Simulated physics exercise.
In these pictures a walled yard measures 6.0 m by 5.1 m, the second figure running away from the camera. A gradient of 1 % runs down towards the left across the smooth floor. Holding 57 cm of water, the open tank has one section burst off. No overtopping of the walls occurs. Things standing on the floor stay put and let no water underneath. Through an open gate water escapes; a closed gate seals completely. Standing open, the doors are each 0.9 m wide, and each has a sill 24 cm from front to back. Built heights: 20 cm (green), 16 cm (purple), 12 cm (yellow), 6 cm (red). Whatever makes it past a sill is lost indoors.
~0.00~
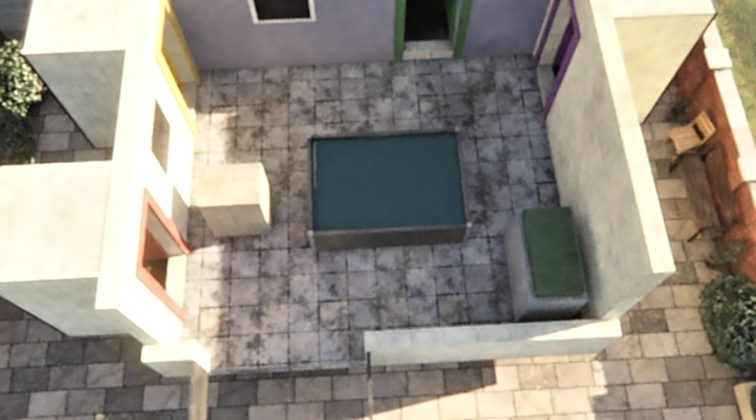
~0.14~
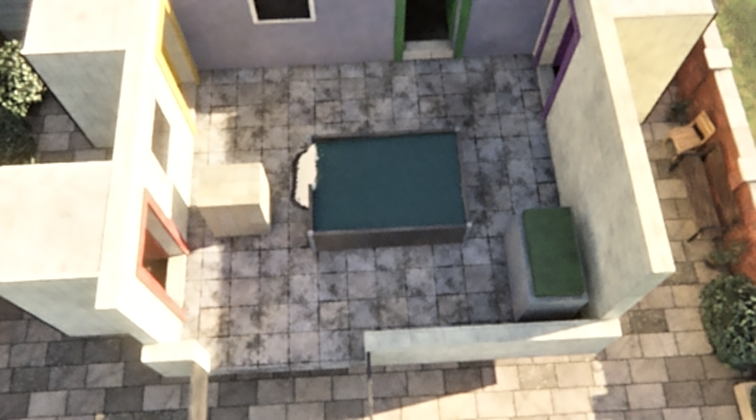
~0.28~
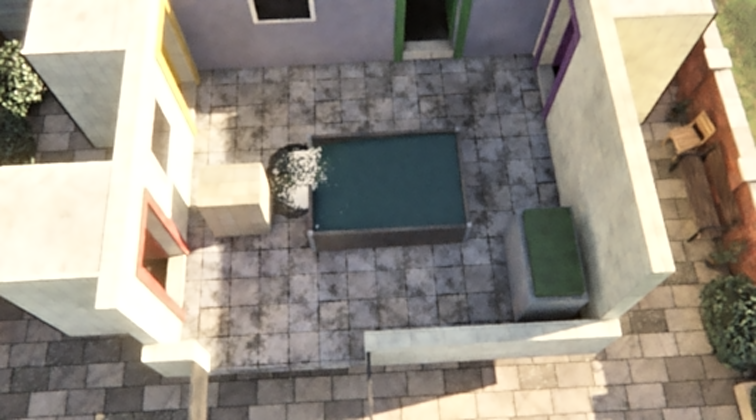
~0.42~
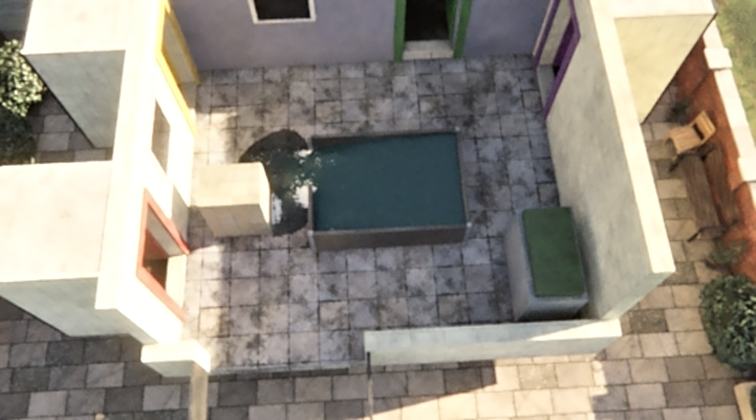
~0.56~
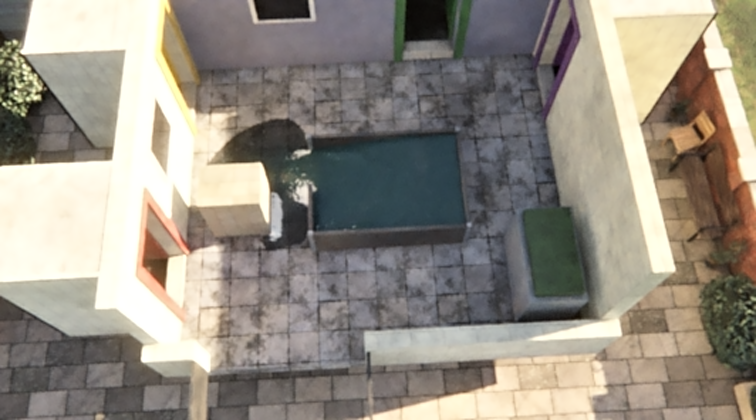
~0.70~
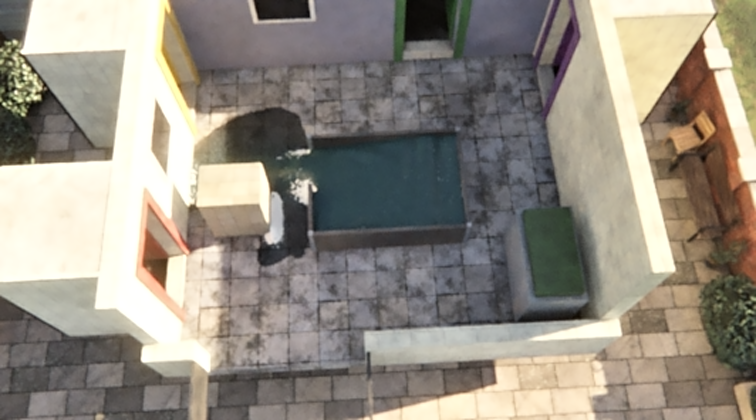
A dark teal, water-filled open tank stands in the middle of a walled, stone-paved yard, seen from high above by a still camera. Around it are a pale block to the left, a green-topped box at lower right, and yellow, red, green and purple openings in the walls. White, foaming water bursts from the tank's left side, then spreads leftward as a dark wet patch around the block.
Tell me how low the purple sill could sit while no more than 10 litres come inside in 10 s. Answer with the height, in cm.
At least 8 cm or so.
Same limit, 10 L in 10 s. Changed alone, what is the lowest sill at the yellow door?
Yellow would need about 25 cm on its own.
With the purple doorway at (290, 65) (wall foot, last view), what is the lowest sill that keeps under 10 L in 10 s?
Around 8.5 cm would do it.
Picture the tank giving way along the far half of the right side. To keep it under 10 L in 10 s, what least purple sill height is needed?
In that case you'd want it roughly 19 cm high.
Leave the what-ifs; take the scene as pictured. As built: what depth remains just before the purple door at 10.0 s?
About 7.0 centimetres.
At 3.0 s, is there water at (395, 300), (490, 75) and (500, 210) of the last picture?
Listed order - unwetted, unwetted, unwetted.
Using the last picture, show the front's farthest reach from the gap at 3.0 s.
Look about (180, 355) in the last picture.
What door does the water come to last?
That would be the purple door.
After 1.4 s water covers 25 % of the floor, deepest (36 cm) near (191, 181); it has not reached the purple door.
After 3.0 s water covers 45 % of the floor, deepest (34 cm) near (198, 81); it has not reached the purple door.
After 10.0 s water covers 95 % of the floor, deepest (12 cm) near (198, 81); 7 cm at the purple door, 0 litres in over its 16 cm sill.
At the purple door as built, the water arrived by 4.7 s and peaked near 11 cm at 5.8 s.
Run again over the same 10 s with other heights there, 26 litres in over 6.5 cm, 1 litre over 10.5 cm. The limit of 10 litres is kept from about 8 cm up.
